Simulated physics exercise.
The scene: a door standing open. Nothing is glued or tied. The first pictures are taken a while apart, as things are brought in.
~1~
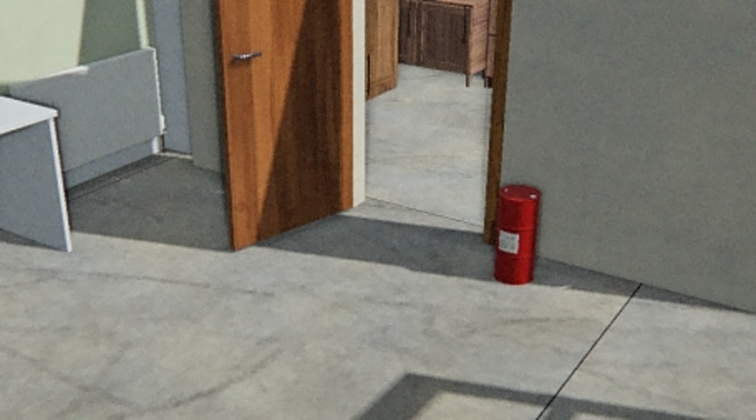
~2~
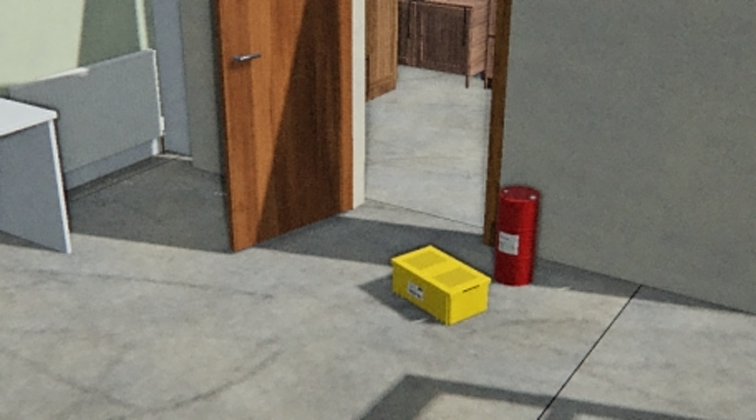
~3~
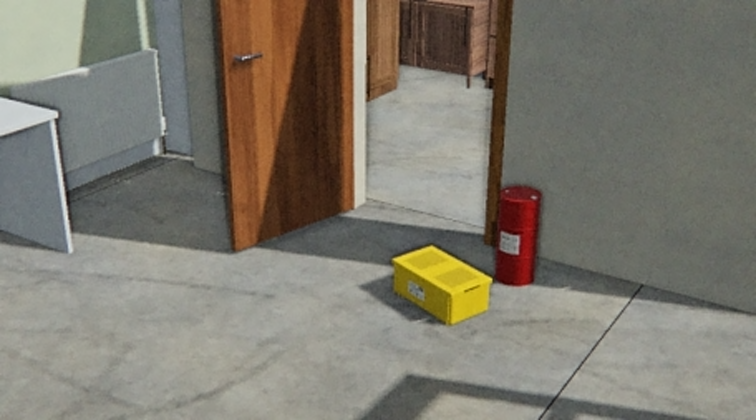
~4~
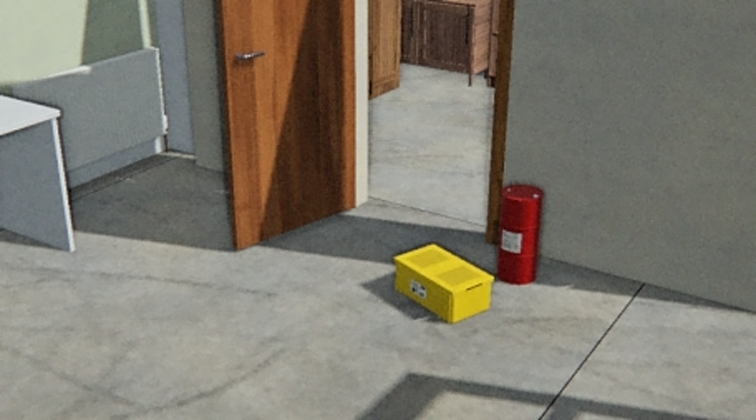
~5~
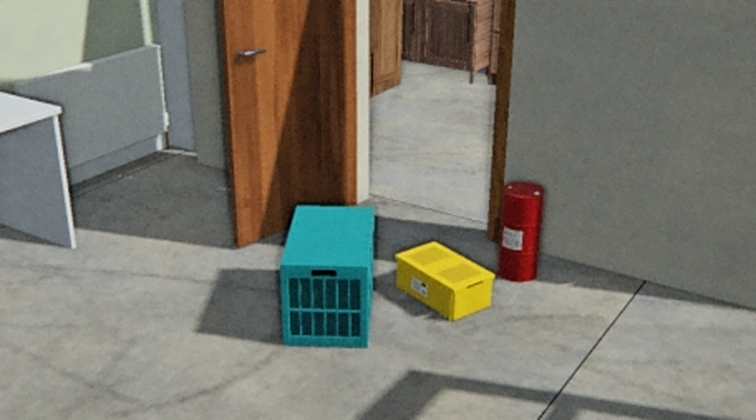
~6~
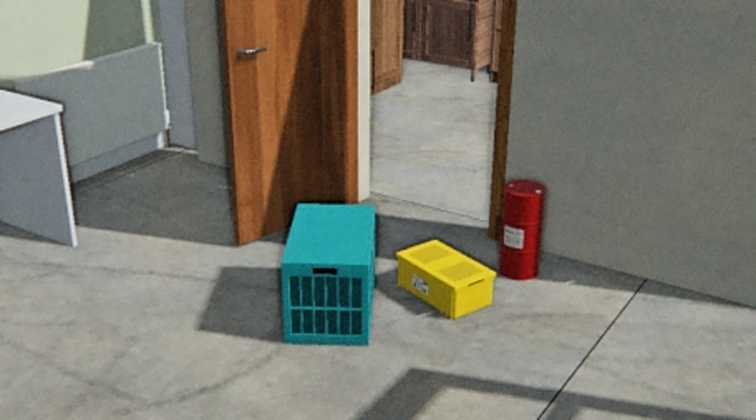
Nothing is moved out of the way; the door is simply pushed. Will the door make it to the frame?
It closes.
Then, 1.00 s later than the last frame, open by 83°.
Then, 1.80 s later than the last frame, open by 51°.
Then, 2.60 s later than the last frame, open by 17°.
When it is over, open by 0°; all 3 as before. End places, in pixels of the last picture, turquoise chest near (332, 272).
